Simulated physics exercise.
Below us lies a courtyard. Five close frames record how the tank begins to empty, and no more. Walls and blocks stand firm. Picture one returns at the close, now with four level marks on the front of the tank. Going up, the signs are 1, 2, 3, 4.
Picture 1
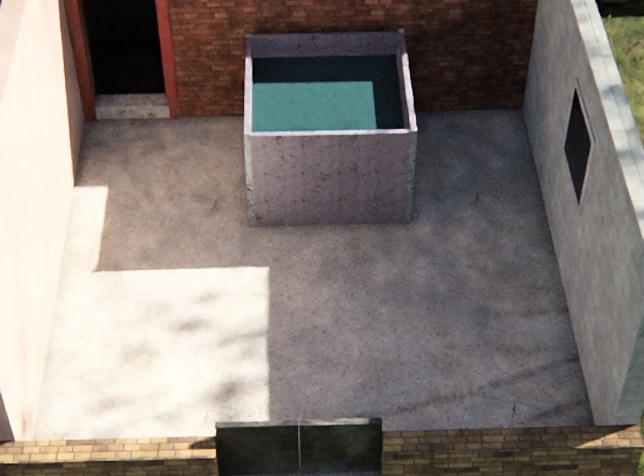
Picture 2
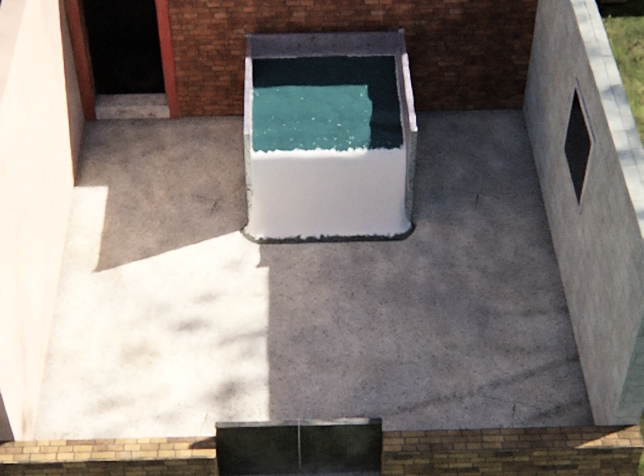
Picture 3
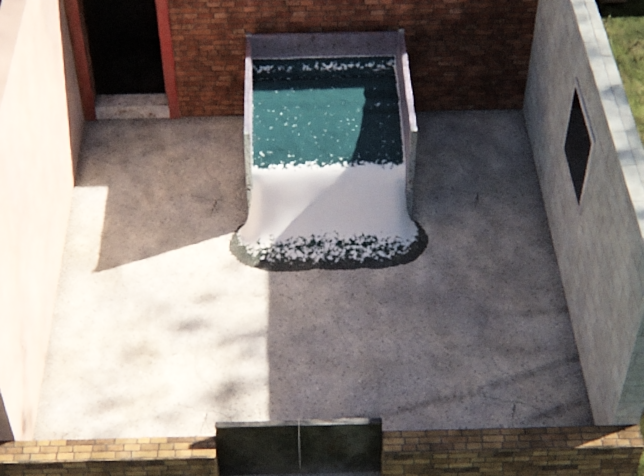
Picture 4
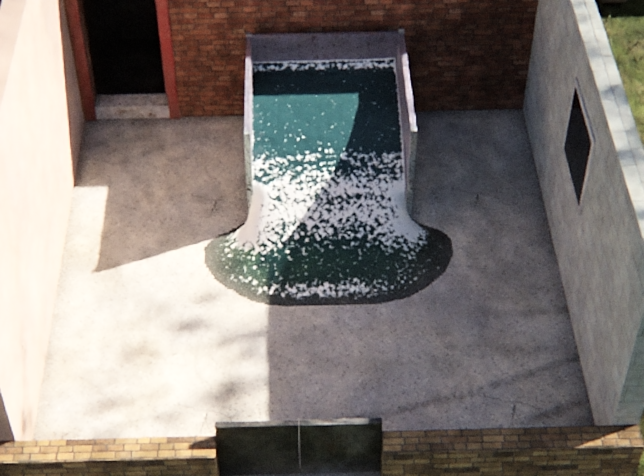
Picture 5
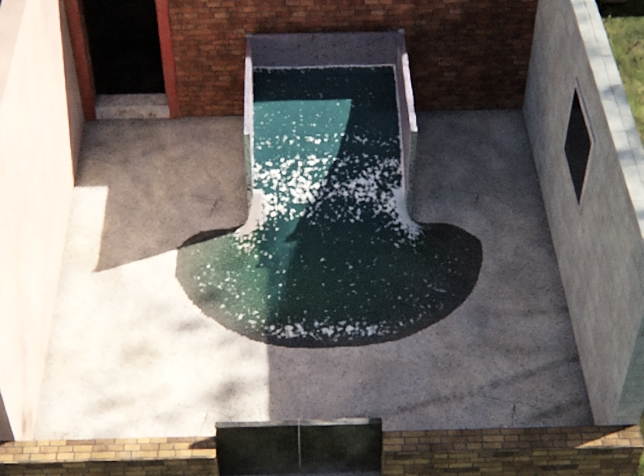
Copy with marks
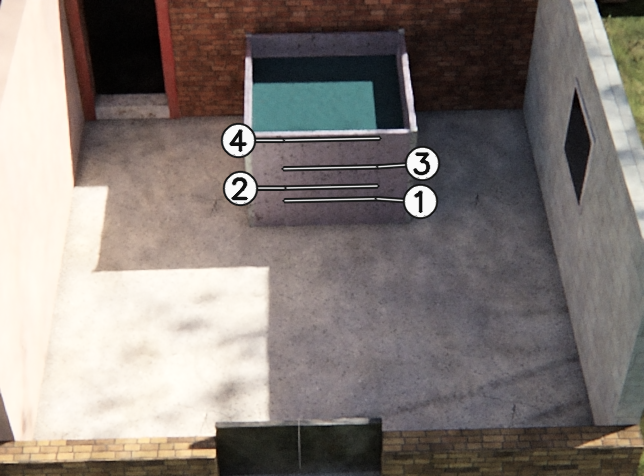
Green water pours from the open front of a tank and spreads across the courtyard floor.
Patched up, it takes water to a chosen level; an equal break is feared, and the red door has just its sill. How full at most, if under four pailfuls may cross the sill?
3 will do.
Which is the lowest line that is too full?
That is line 4.
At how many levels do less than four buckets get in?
Three of the four.
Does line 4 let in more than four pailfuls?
Yes.
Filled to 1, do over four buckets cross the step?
No, not at all.
In white, 1 at (330, 199); 2 at (330, 187); 3 at (330, 167); 4 at (331, 139); from the bottom up 1, 2, 3, 4.
For line 1, nothing gets over.
For line 2, nothing gets over.
For line 3, a splash gets over, under a bucket.
For line 4, about 9 bucketfuls get in.
